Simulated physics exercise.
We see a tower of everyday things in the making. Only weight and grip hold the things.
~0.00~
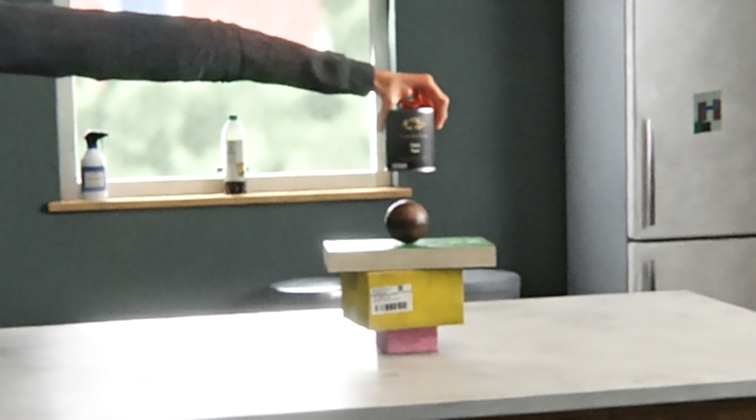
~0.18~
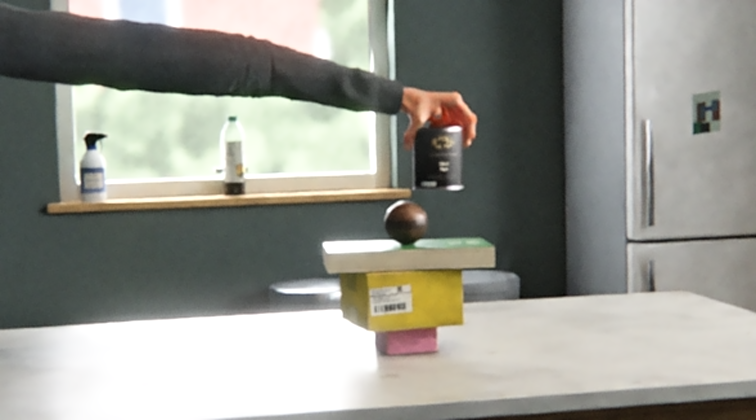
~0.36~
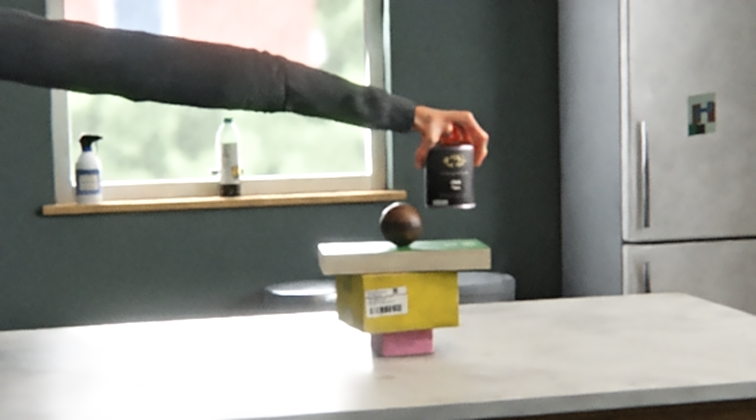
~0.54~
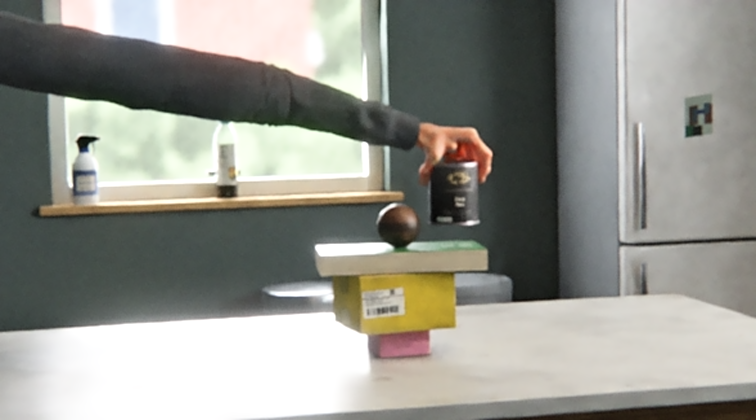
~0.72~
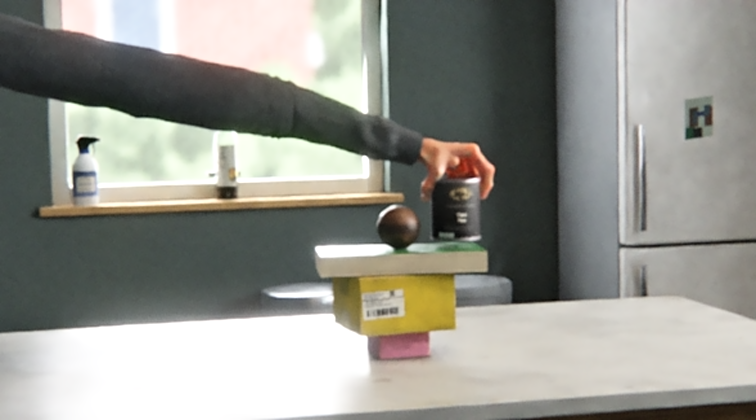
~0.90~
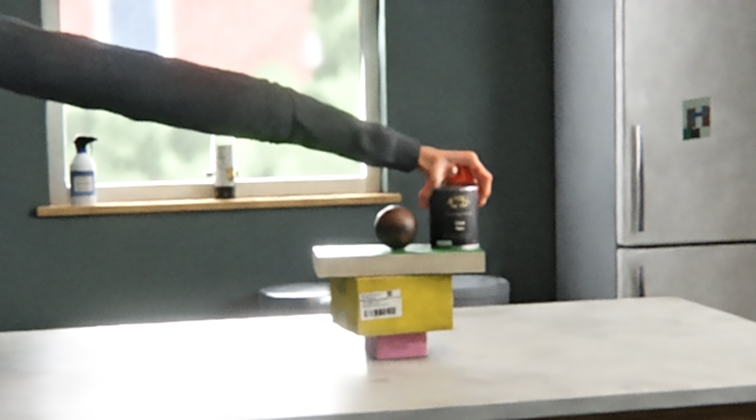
A dark-sleeved arm reaches in from the left across a kitchen, seen from the front at about counter height, with a window behind and a fridge at right. On the pale counter, a pink block supports a yellow box, a flat white-and-green slab and a brown ball. The hand lowers a black pot rightward and down onto the slab, right of the ball, as the camera shifts slightly.
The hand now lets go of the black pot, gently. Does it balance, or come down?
Here the pile keeps its balance.
After 1.40 s, no change.
After 2.20 s, black pot resting near (454, 217).
In the end (4.0 s), all 5 unmoved. At the end, from the last picture's camera, black pot near (455, 217). The pile stays up.
